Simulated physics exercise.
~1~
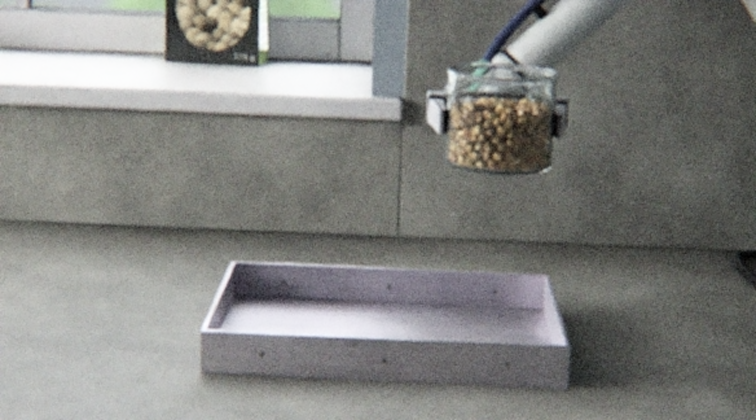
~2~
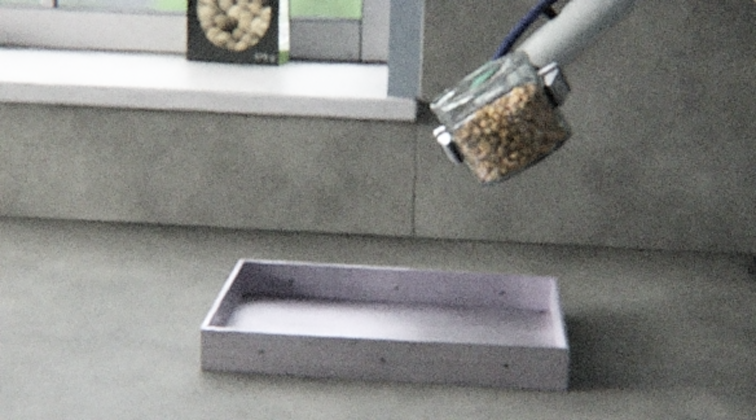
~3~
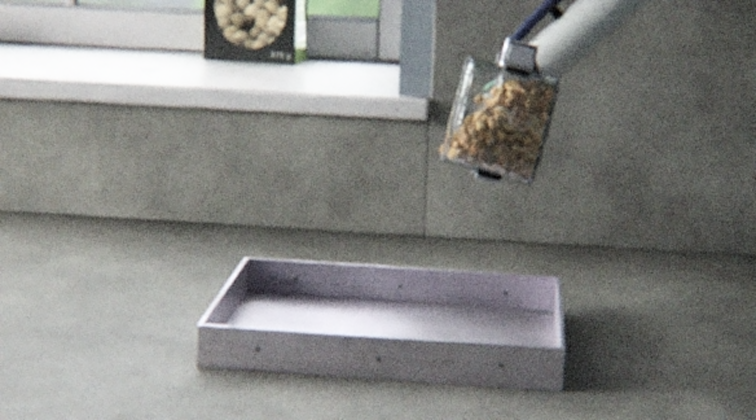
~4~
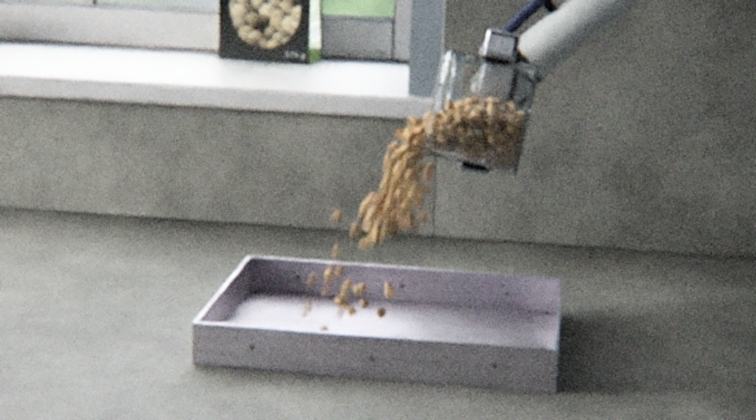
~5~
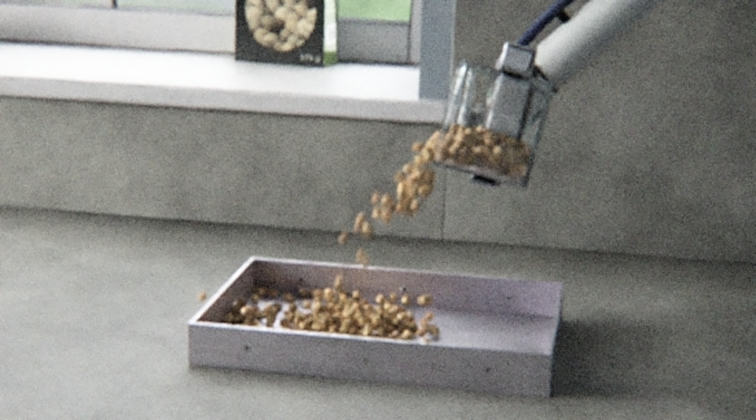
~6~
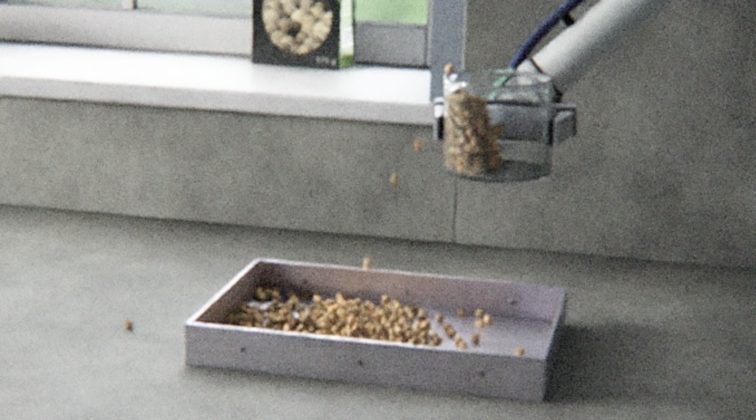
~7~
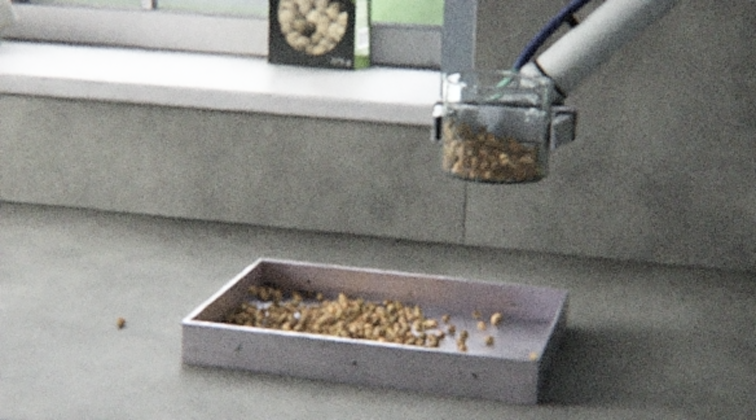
On a grey stone counter below a window with a pale sill, seen from slightly above, a robot arm holds a clear cup of dried chickpeas over a shallow lilac tray. A dark packet showing chickpeas stands on the sill at the upper left. The gripper tips the cup onto its side, and chickpeas stream out to the left, scattering across the tray. The cup swings back upright as a few last pieces fall. Most of the chickpeas end up heaped in the left and middle of the tray, some stay in the level cup, and one lies on the counter at left.
